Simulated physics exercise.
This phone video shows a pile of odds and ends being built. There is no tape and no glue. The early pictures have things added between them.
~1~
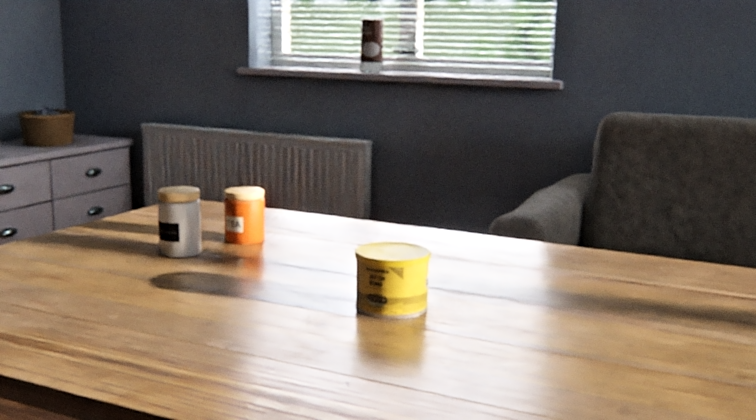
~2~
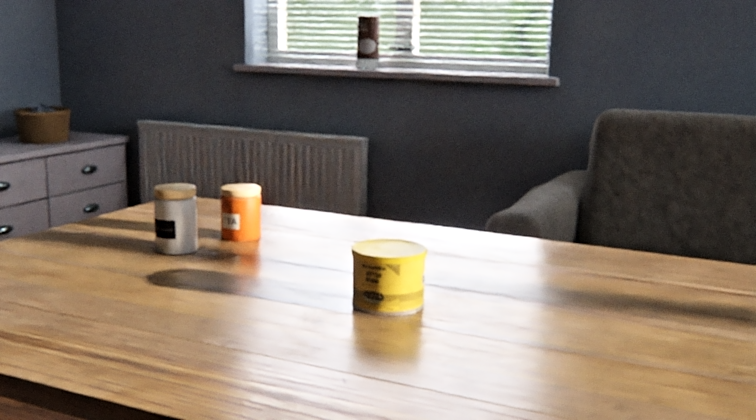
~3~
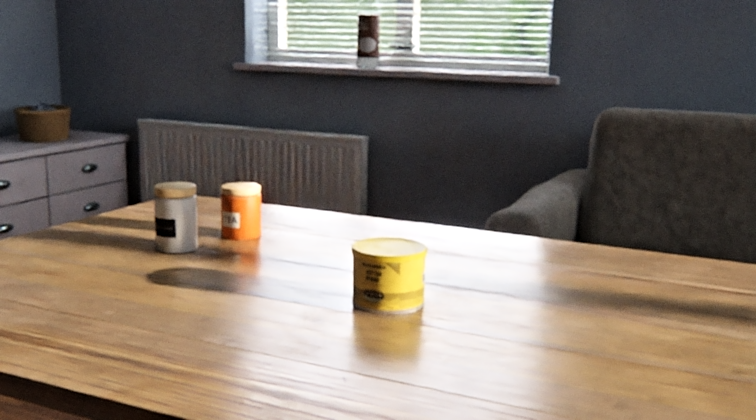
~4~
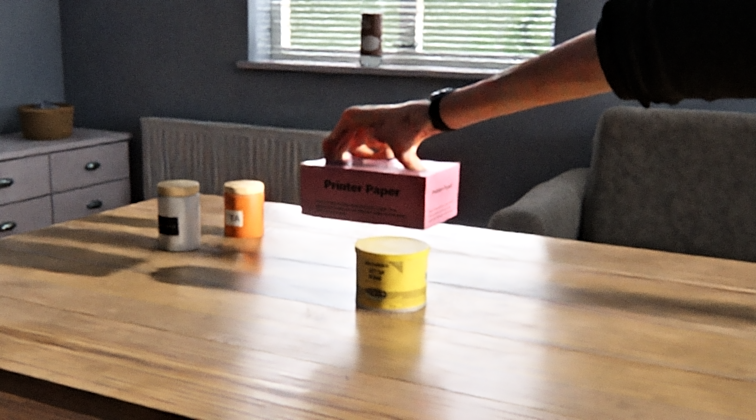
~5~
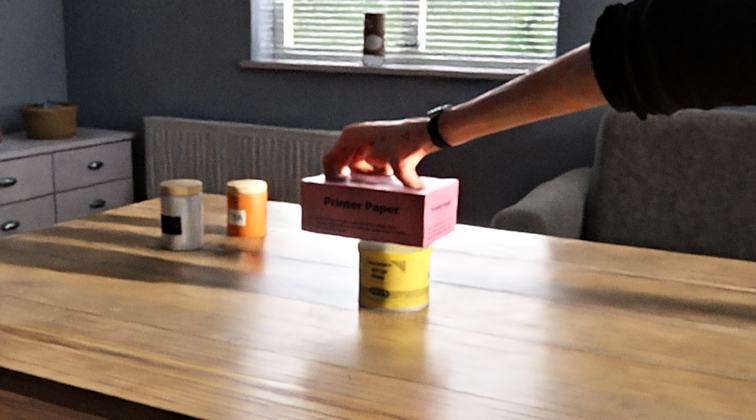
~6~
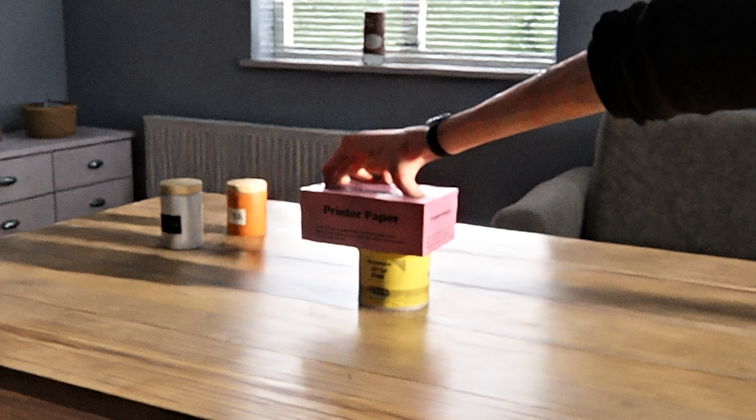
On a wooden table near a window, a hand lowering a pink printer paper box from above onto a yellow tub.
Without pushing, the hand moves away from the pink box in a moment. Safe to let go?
The stack stays intact.
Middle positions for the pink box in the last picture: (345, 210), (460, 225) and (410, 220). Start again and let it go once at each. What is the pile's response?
The pile collapses the first time, collapses the second time and remains standing the third time.
Then, 0.30 s on from there, no change.
Then, 0.70 s on from there, pink box resting near (379, 215).
In the end, all 4 unmoved. At the end, from the last picture's camera, pink box near (379, 215). The pile keeps its balance.
